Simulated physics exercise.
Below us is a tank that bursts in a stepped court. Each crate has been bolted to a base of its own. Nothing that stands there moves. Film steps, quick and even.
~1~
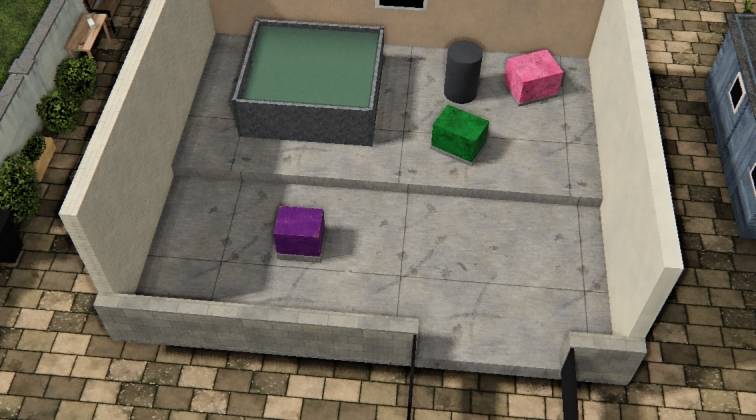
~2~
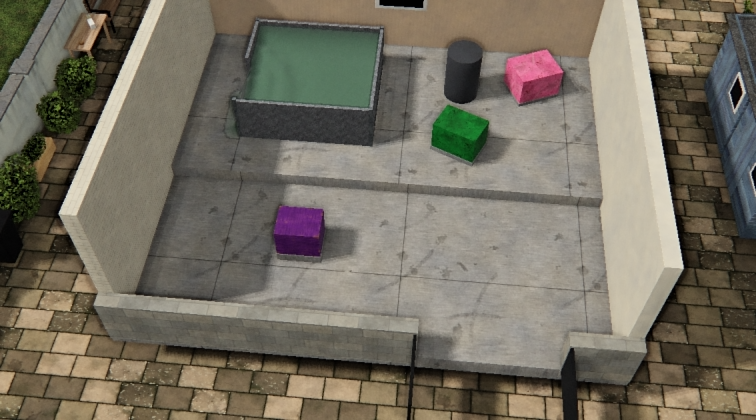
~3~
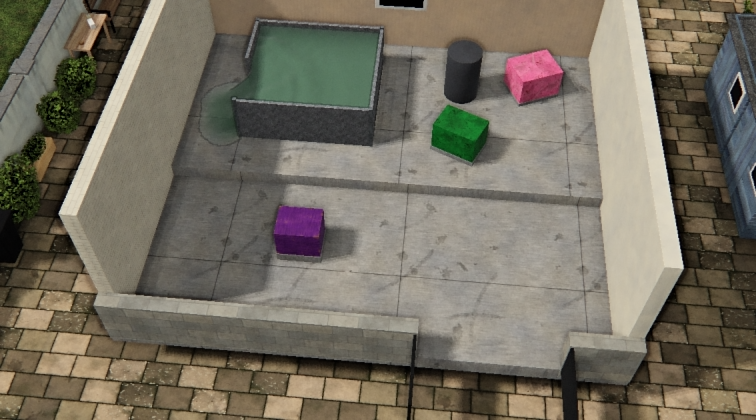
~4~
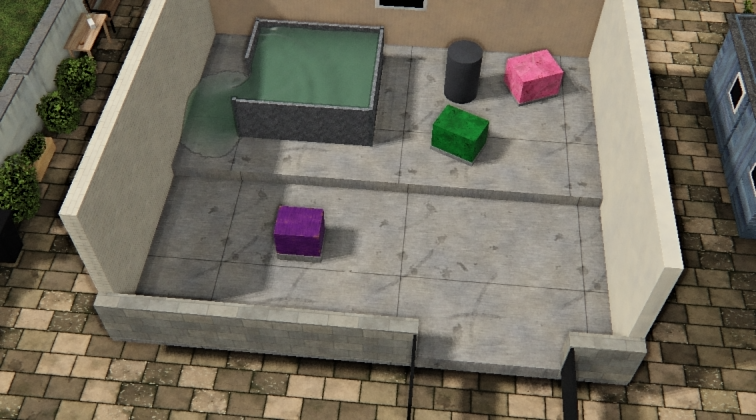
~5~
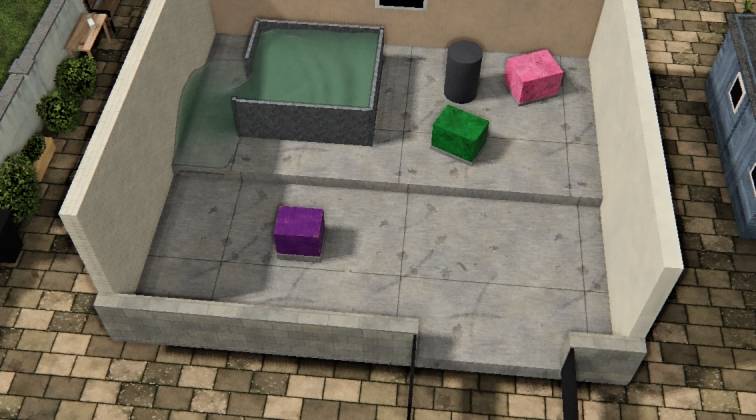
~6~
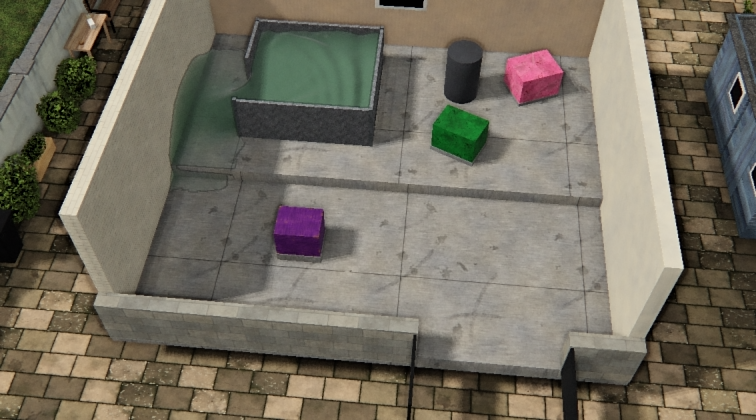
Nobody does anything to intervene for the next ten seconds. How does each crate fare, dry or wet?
The pink crate comes out wet. The purple crate comes out dry. The green crate comes out dry.
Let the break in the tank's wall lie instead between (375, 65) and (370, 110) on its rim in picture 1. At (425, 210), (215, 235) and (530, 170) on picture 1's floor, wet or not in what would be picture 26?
First spot drenched, second unwetted, third drenched.
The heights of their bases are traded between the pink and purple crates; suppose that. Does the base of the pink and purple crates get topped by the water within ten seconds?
The pink crate gets flooded, and the purple crate gets flooded.
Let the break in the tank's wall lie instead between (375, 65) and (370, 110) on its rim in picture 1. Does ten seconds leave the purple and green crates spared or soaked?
Taking them in turn, the purple is missed and the green is overtopped.
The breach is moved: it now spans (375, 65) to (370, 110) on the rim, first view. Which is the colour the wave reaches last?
The purple-painted one, by my reading.
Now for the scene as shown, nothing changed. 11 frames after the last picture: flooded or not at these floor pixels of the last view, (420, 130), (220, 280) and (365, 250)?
First spared, second inundated, third spared.
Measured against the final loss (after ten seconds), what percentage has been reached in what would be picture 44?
Around 15 % of the total, roughly.
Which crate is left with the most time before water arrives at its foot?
The green crate comes last.
A moment on, water covers 15 % of the floor; the pink crate not reached, the purple crate not reached, the green crate not reached.
Next, water covers 25 % of the floor; the pink crate not reached, the purple crate water round its plinth, the green crate not reached.
Then, water covers 45 % of the floor; the pink crate water round its plinth, the purple crate water round its plinth, the green crate not reached.
Later, water covers 85 % of the floor; the pink crate water round its plinth, the purple crate water round its plinth, the green crate water round its plinth.
In the end, water covers 90 % of the floor; the pink crate was topped, the purple crate stayed above the water, the green crate stayed above the water.
